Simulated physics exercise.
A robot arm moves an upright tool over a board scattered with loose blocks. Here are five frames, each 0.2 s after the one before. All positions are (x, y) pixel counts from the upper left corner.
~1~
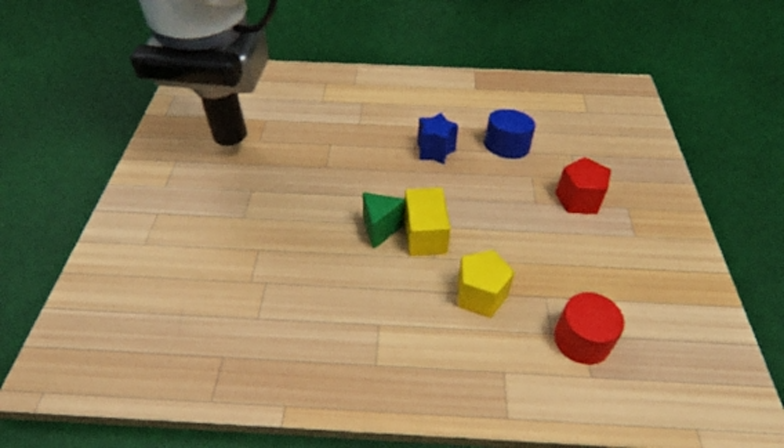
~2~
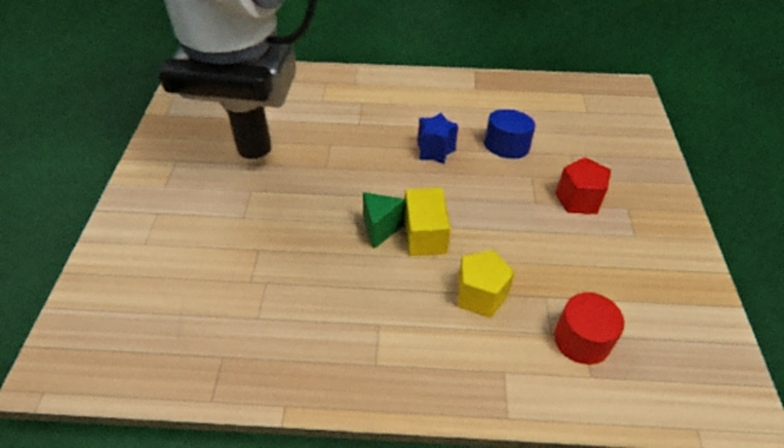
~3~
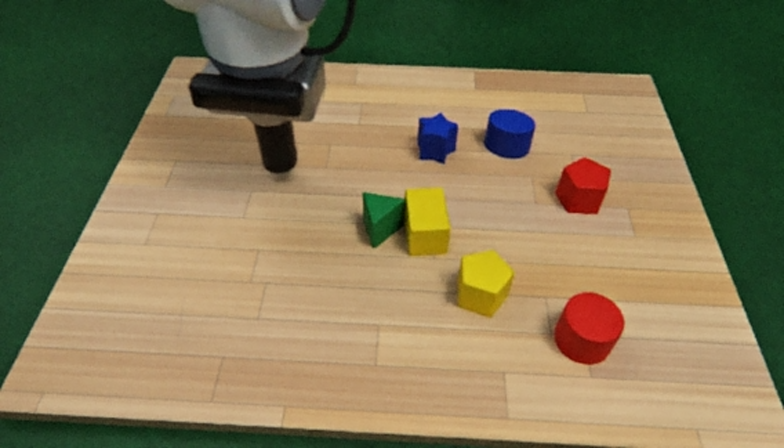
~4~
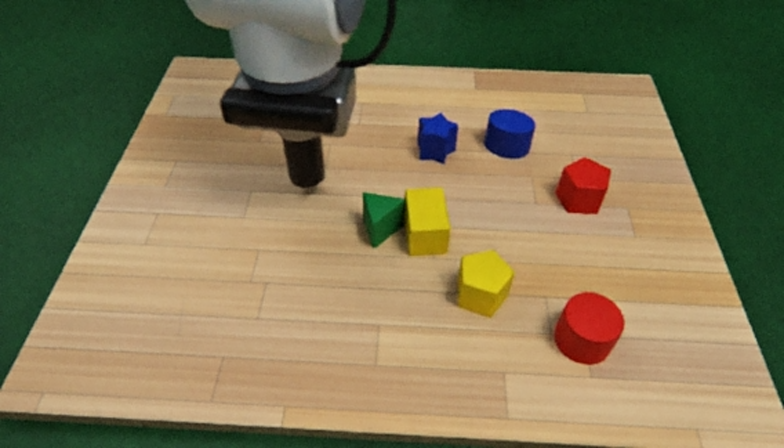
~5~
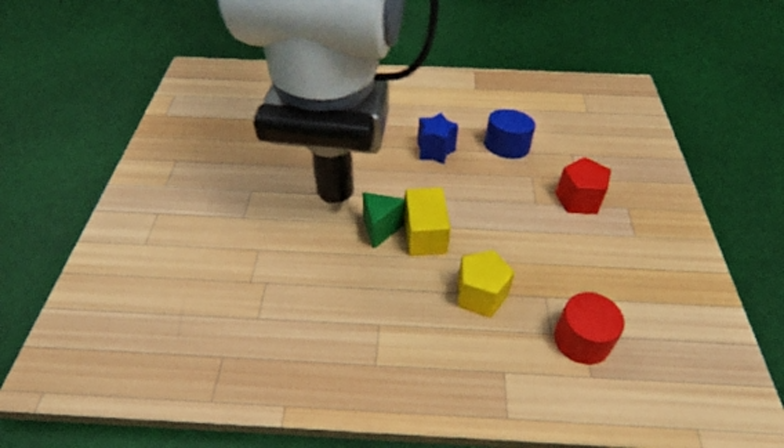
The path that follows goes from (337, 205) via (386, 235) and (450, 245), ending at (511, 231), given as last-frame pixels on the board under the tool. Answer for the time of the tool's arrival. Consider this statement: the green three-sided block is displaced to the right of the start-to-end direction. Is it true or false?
The statement is true.
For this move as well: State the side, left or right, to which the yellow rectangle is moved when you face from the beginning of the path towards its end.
The answer is left.
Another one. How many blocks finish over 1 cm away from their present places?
It shifts two blocks.
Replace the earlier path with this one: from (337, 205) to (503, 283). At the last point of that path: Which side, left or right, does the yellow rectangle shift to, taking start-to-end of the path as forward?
The left-hand side.
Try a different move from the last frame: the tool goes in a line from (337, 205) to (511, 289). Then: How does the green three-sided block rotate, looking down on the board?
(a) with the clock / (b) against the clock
b.
On the path given first. One third of the way, tool at (386, 221); green three-sided block at (430, 217), turned 35° anticlockwise; yellow rectangle at (464, 212).
Two thirds of the way, tool at (452, 231); green three-sided block at (485, 235), turned 80° anticlockwise; yellow rectangle at (501, 212), turned 30° anticlockwise.
At the end, tool at (514, 217); green three-sided block at (515, 237), turned 35° anticlockwise; yellow rectangle at (556, 204); yellow pentagon not moved.
